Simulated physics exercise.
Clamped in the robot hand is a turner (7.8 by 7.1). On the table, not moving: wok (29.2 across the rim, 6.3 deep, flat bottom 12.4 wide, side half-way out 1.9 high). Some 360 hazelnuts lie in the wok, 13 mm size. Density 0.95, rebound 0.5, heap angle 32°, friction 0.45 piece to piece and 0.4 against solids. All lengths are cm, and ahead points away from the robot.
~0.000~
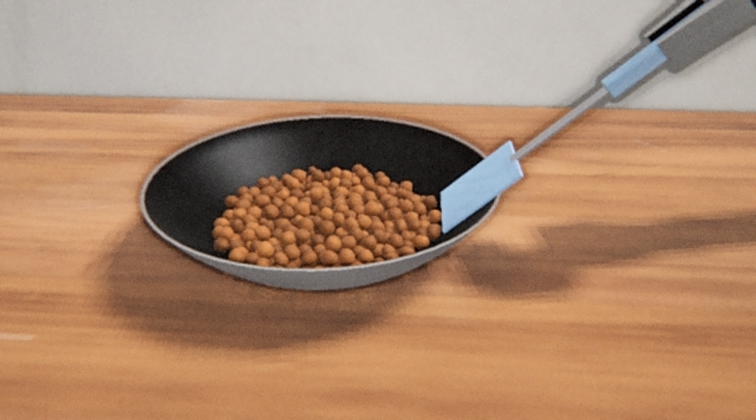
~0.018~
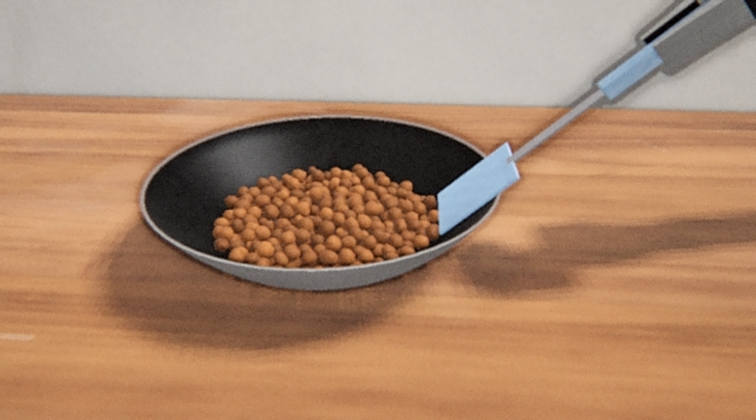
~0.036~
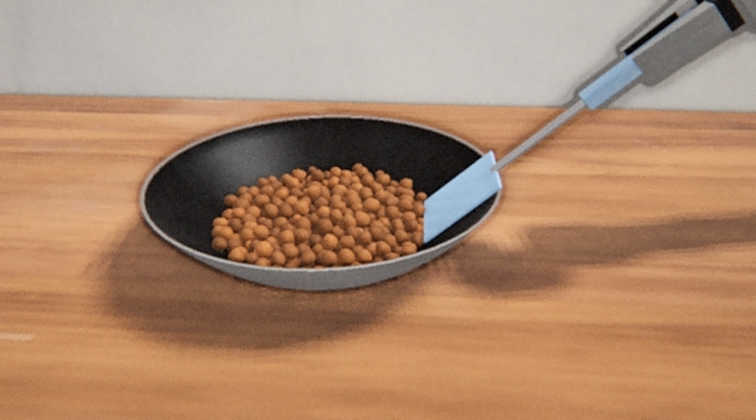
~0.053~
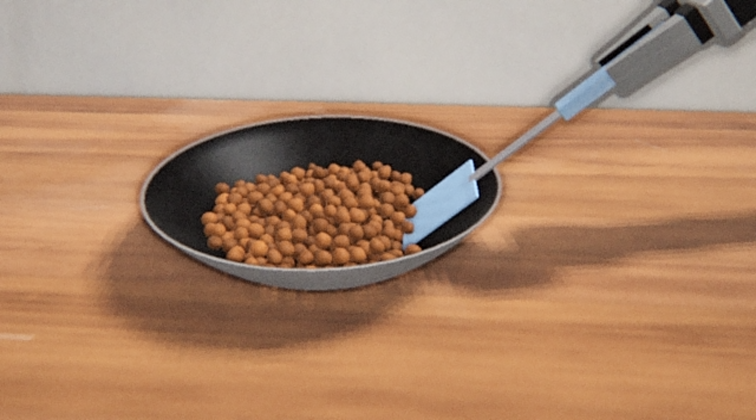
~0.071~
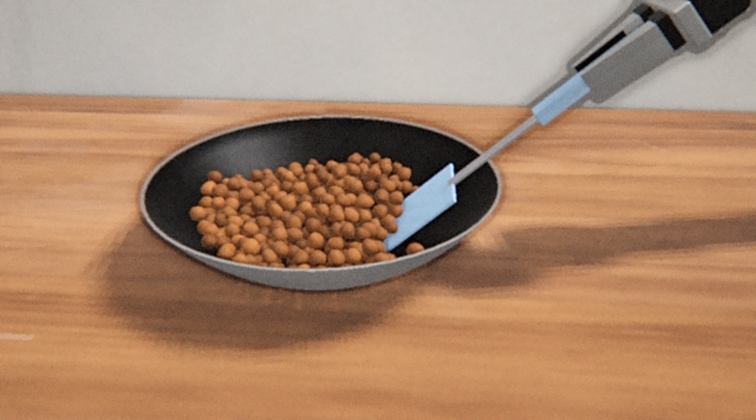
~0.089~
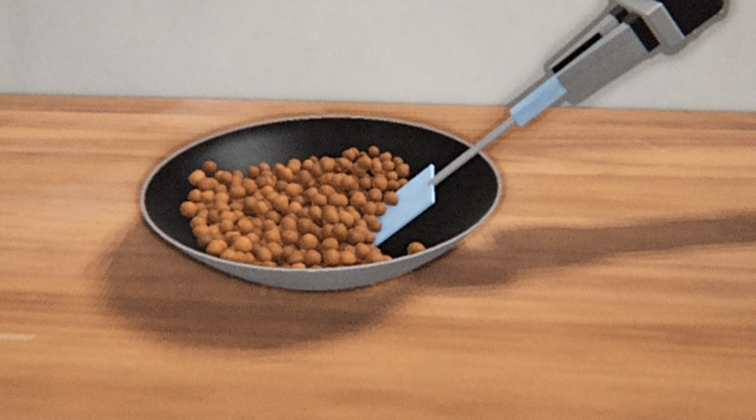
On a wooden tabletop, a robot arm slides a pale blue turner leftward through a dark wok, pushing brown hazelnuts left.
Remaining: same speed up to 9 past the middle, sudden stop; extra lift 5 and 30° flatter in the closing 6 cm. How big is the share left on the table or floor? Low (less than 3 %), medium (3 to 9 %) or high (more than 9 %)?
Answer: High; more than 9 % of the hazelnuts finish on the table or floor.
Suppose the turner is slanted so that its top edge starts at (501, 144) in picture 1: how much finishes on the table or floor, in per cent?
About 20 per cent.
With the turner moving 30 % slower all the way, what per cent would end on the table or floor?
In that case some 10 per cent.
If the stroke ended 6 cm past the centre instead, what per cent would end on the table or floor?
Then about 5 per cent.
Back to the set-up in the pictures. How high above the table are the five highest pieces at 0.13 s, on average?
Some 6 cm.
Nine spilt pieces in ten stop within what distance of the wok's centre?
Some 55 cm.
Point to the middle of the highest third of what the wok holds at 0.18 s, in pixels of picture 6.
Around (242, 187).
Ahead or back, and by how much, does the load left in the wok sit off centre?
Roughly 3.5 cm ahead.
After 0.13 s, sloping 43°, highest piece 7 above the table; 365 in the wok.
After 0.18 s, sloping 33°, highest piece 7 above the table; 365 in the wok.
After 0.40 s, sloping 13°, highest piece 16 above the table; 303 in the wok, 21 on the table or floor, 41 on the blade or in flight.
After 1.45 s, sloping 13°, highest piece 6 above the table; 303 in the wok, 62 on the table or floor.
At rest, 303 in the wok, 62 on the table or floor. That is 17 % on the table or floor.
